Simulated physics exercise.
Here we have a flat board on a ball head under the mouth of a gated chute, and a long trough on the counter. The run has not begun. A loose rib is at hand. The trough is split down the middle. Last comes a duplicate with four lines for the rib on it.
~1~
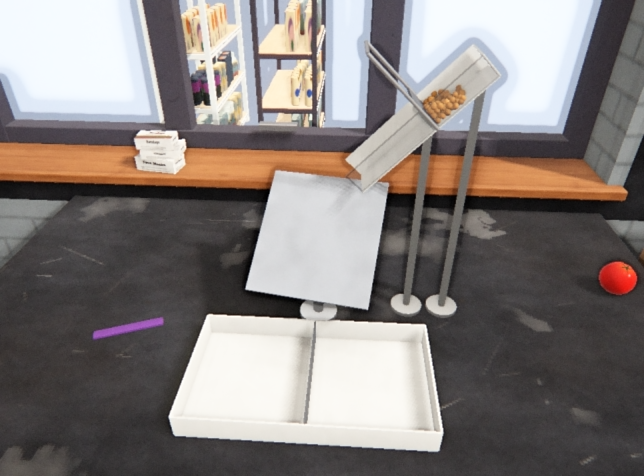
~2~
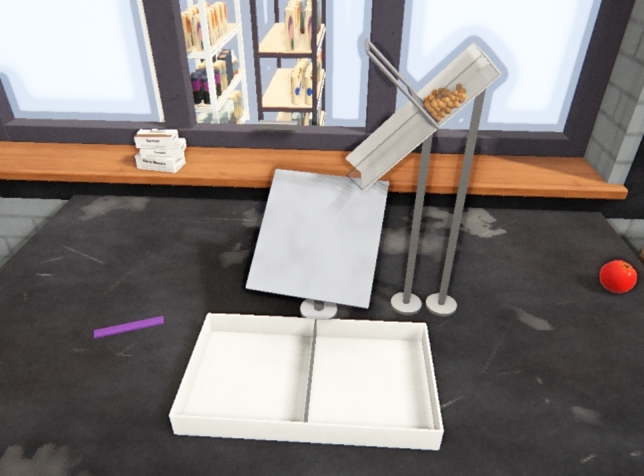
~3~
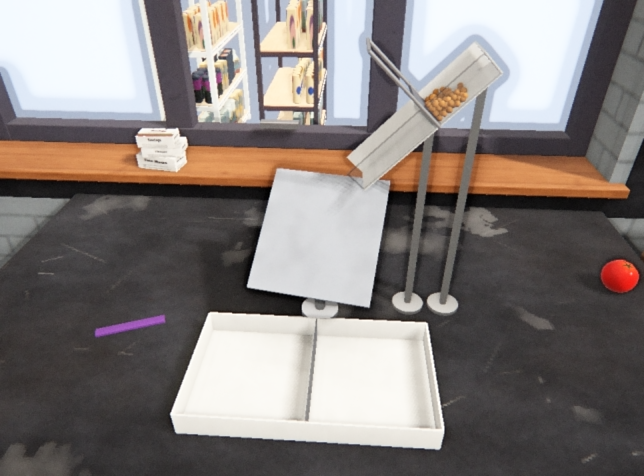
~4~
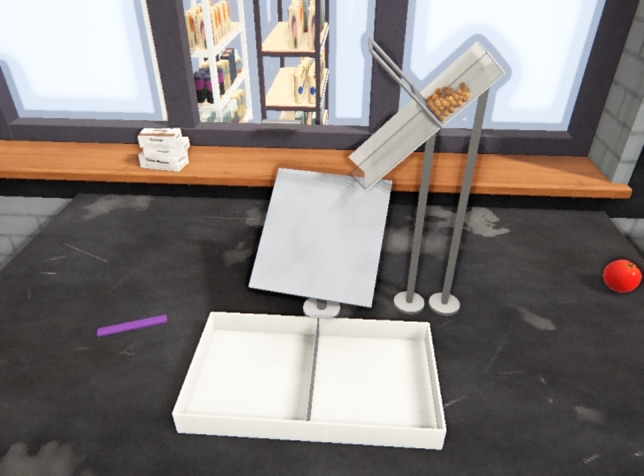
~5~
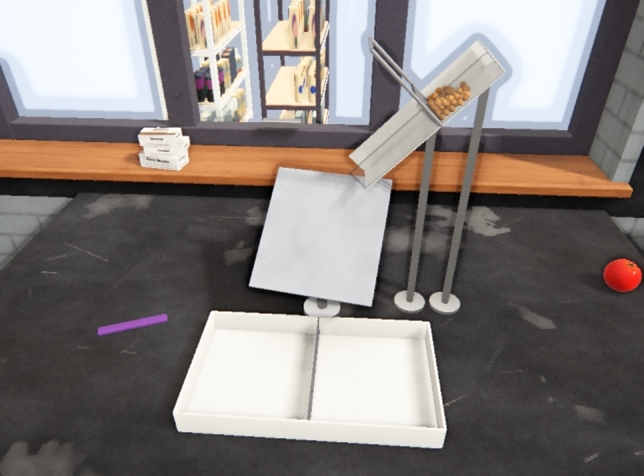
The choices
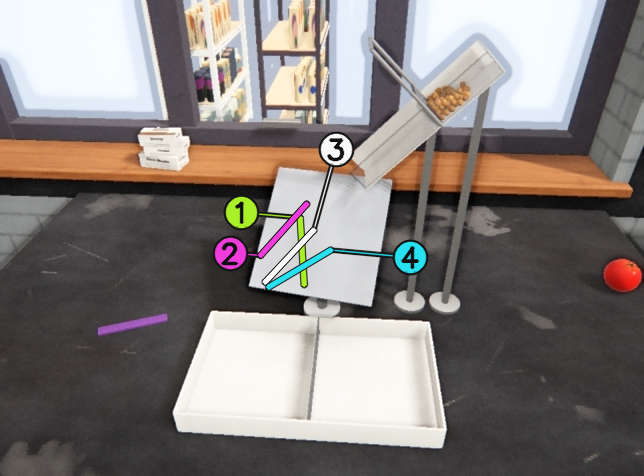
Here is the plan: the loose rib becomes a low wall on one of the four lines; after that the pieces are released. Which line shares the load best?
Best: 1.
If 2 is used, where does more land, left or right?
The left half.
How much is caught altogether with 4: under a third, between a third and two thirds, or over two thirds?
Line 4 gives over two thirds.
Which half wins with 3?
Left.
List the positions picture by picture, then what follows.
Load behind the gate (444, 102), roasted chickpeas; lip of the chute (362, 183), sloping fairly steeply, in the first picture.
Middle of the board (319, 234), tilted fairly steeply; middle of its low edge (305, 298); of its high edge (331, 175), in the second picture.
Front corners of the trough (172, 414) and (443, 431); front end of its middle wall (305, 422); gate still shut (414, 95), in the third picture.
Middle of the load (447, 99); lip (365, 181), in the fourth picture.
Middle of the load (448, 98); lip (366, 180), in the fifth picture.
On the marked copy, line 1 from (300, 217) to (304, 284); line 2 from (306, 204) to (260, 255); line 3 from (313, 230) to (265, 282); line 4 from (330, 250) to (268, 287).
With 1, of what is caught, roughly half in the left half, roughly half in the right.
With 2, of what is caught, every piece in the left half, not one piece in the right.
With 3, of what is caught, almost all in the left half, about a tenth in the right.
With 4, of what is caught, almost all in the left half, just a few in the right.
